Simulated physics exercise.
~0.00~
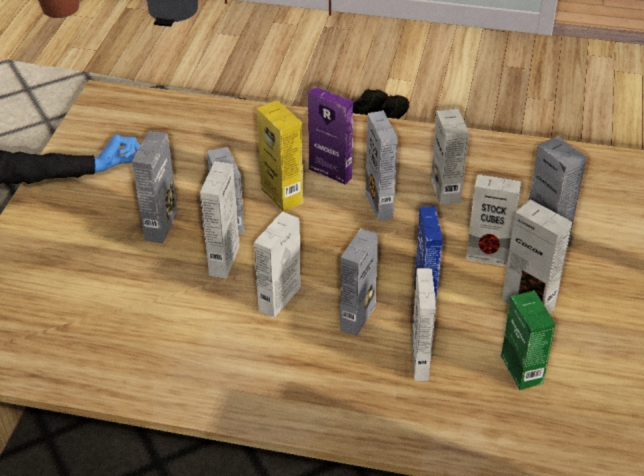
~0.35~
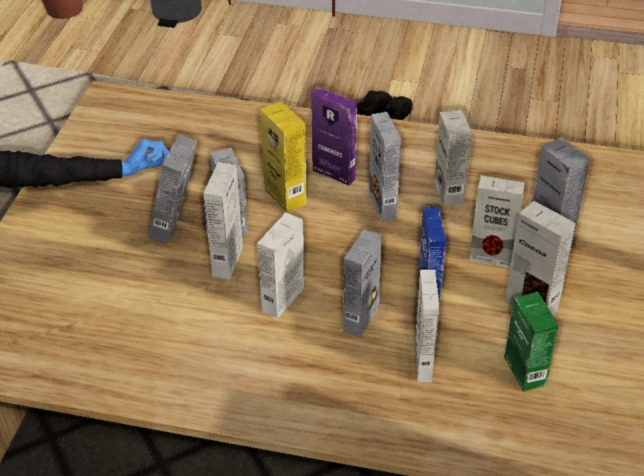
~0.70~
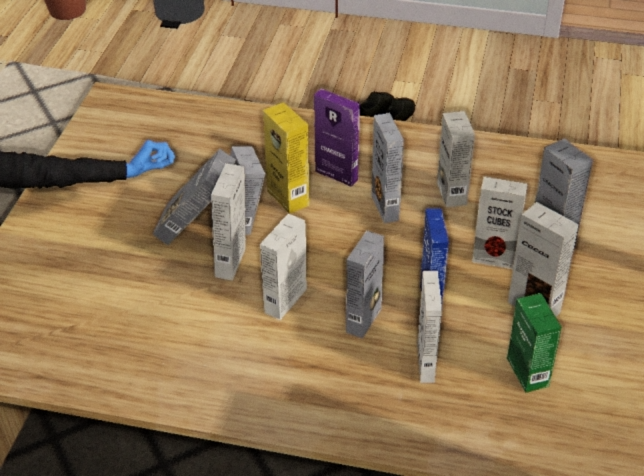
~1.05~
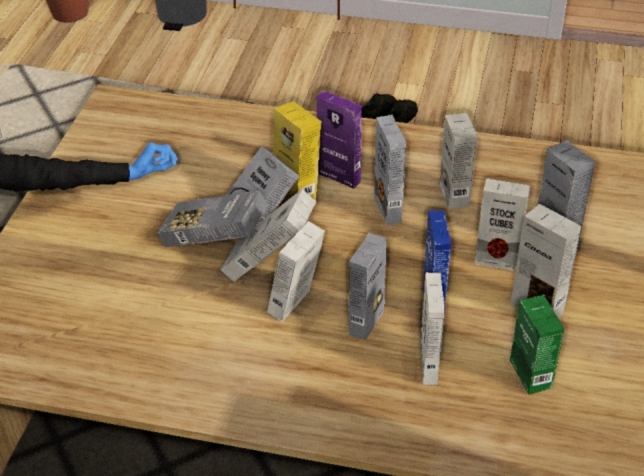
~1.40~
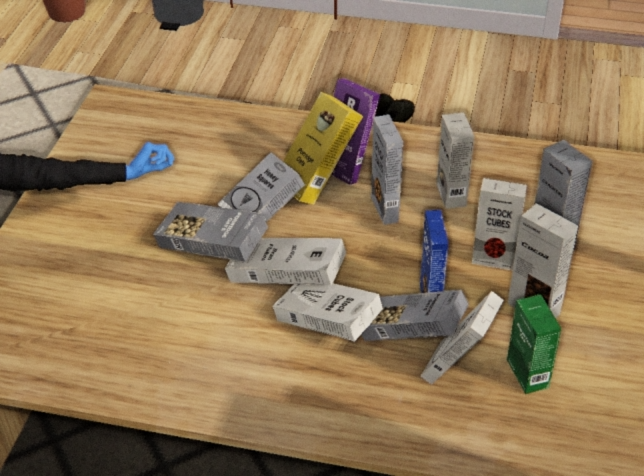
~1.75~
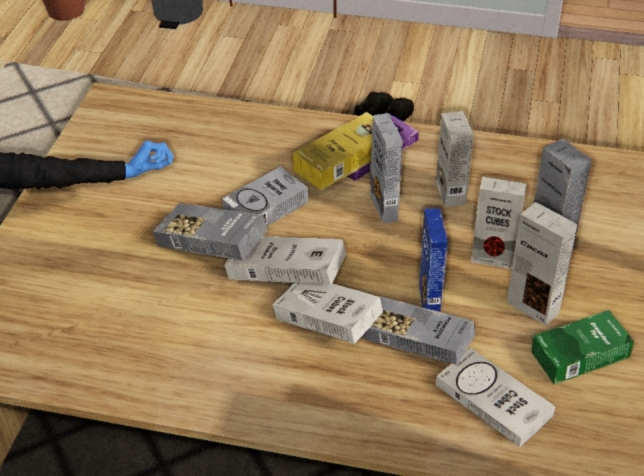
In the video, a blue-gloved hand tips the leftmost of a crowd of upright boxes on a wooden table, and it topples rightward into its neighbors. The fall spreads until yellow, purple, and green boxes lie flat, while the blue box and several others to the right remain standing.
